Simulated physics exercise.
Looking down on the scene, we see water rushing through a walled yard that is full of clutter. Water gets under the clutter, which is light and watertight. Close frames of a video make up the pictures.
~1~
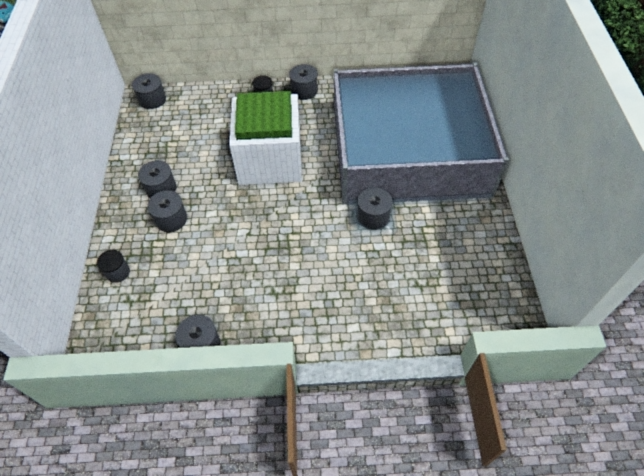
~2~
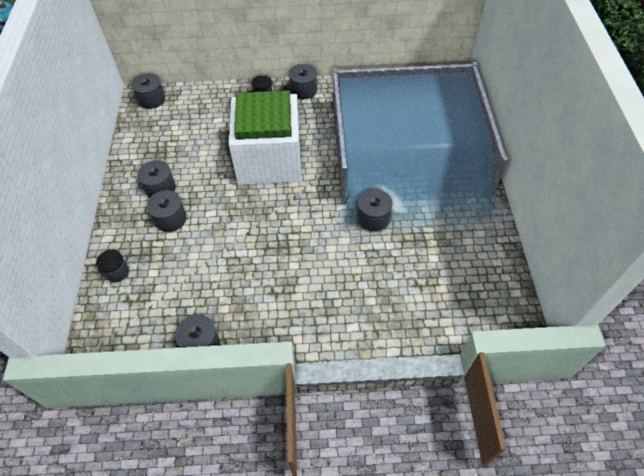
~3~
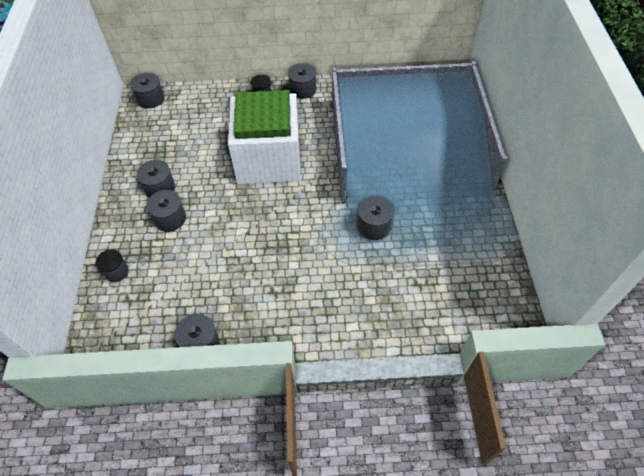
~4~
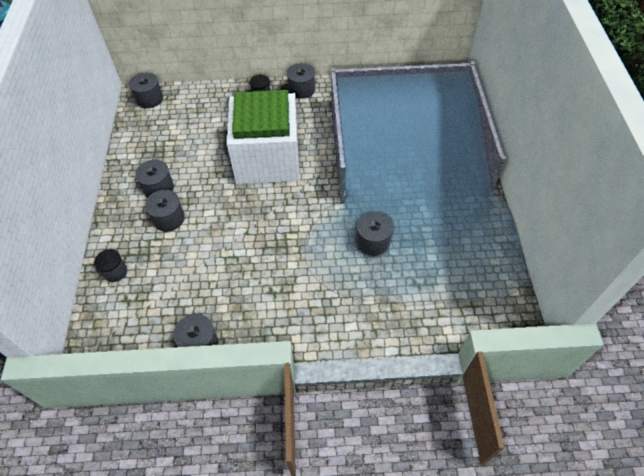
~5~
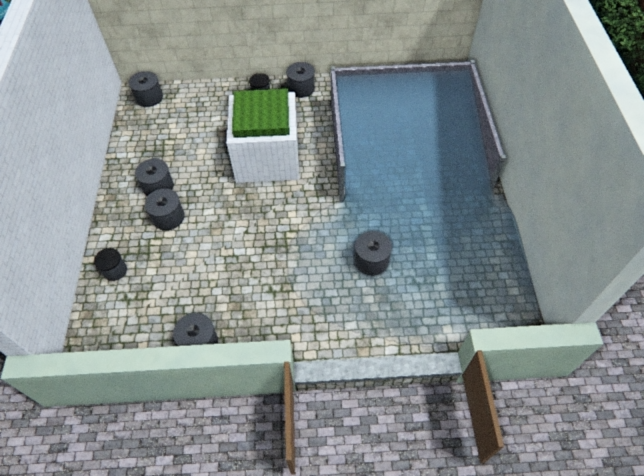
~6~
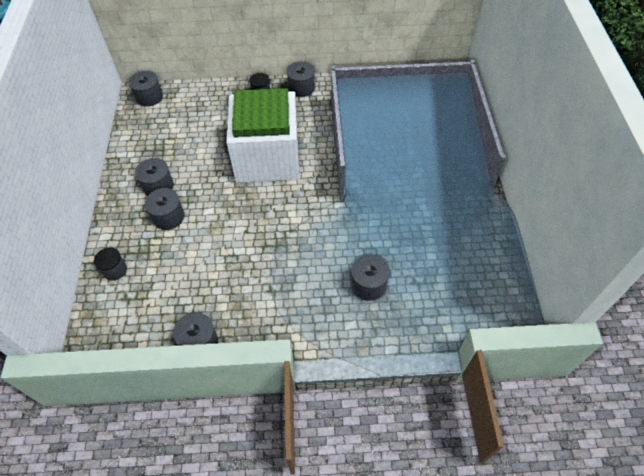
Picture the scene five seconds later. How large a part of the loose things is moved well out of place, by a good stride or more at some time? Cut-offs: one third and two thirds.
That share lands between a third and two thirds.
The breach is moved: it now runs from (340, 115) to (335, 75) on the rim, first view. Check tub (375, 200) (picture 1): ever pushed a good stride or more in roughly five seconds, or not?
Lab note - outcome: Distance not reached.
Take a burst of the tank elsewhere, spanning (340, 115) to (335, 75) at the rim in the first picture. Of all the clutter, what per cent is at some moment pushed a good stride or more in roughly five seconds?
90 % or thereabouts.
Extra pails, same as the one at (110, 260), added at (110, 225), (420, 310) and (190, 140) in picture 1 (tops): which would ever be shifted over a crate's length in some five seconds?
One after the other: Pushed that far, shifted that much, not that far.
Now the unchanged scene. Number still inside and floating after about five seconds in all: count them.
By my reckoning the number comes out at 2.
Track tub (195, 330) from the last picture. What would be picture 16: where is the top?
About (152, 312).
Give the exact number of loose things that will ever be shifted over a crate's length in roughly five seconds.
The count is 3.
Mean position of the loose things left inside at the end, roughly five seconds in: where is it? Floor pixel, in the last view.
Roughly at (188, 144).
A moment on, 1 of 8 are well off their spots; 0 afloat.
Next, 2 of 8 are well off their spots; 0 afloat.
Later, 2 of 8 are well off their spots; 1 afloat.
In the end, 3 of 8 are well off their spots, and 3 have been at some point; 2 afloat.
